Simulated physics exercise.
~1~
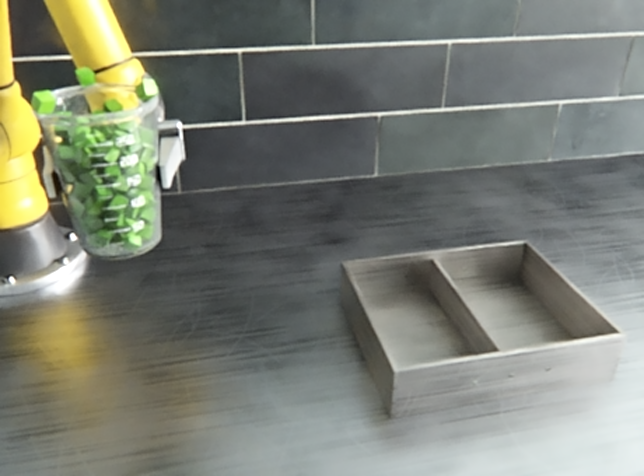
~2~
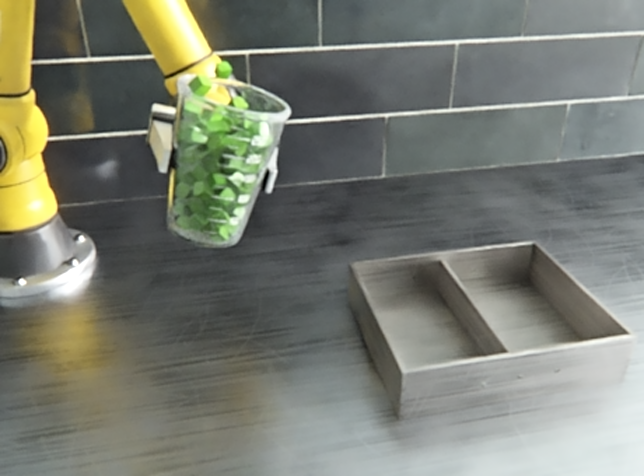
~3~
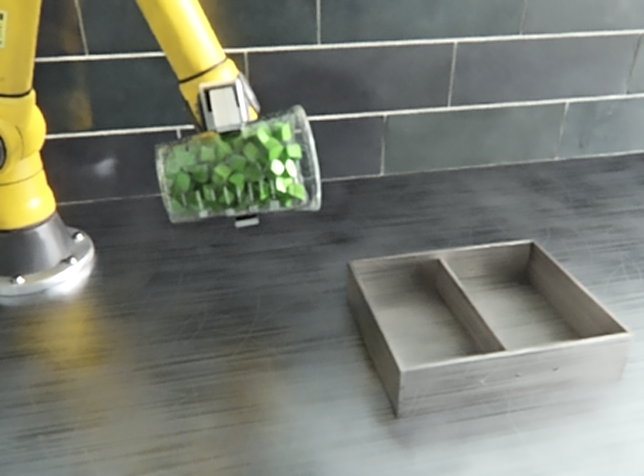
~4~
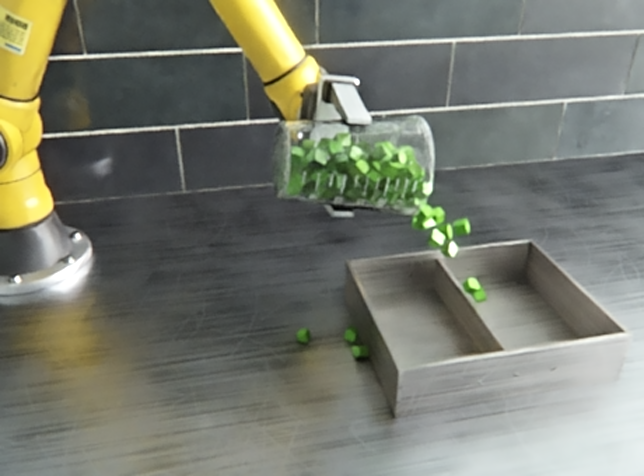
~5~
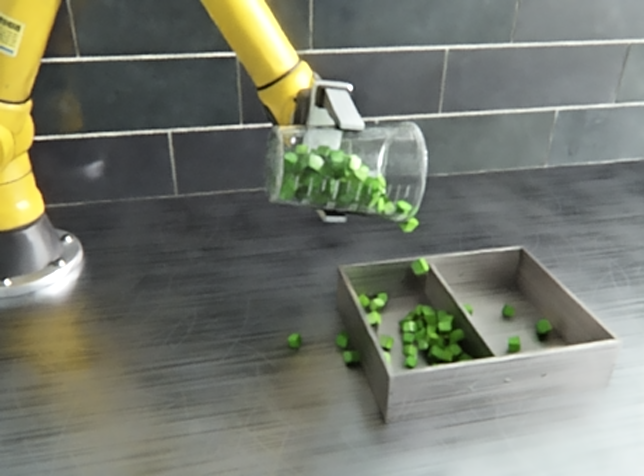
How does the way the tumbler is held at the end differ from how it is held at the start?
At the start the tumbler is upright, while at the end the robot arm holds it on its side.
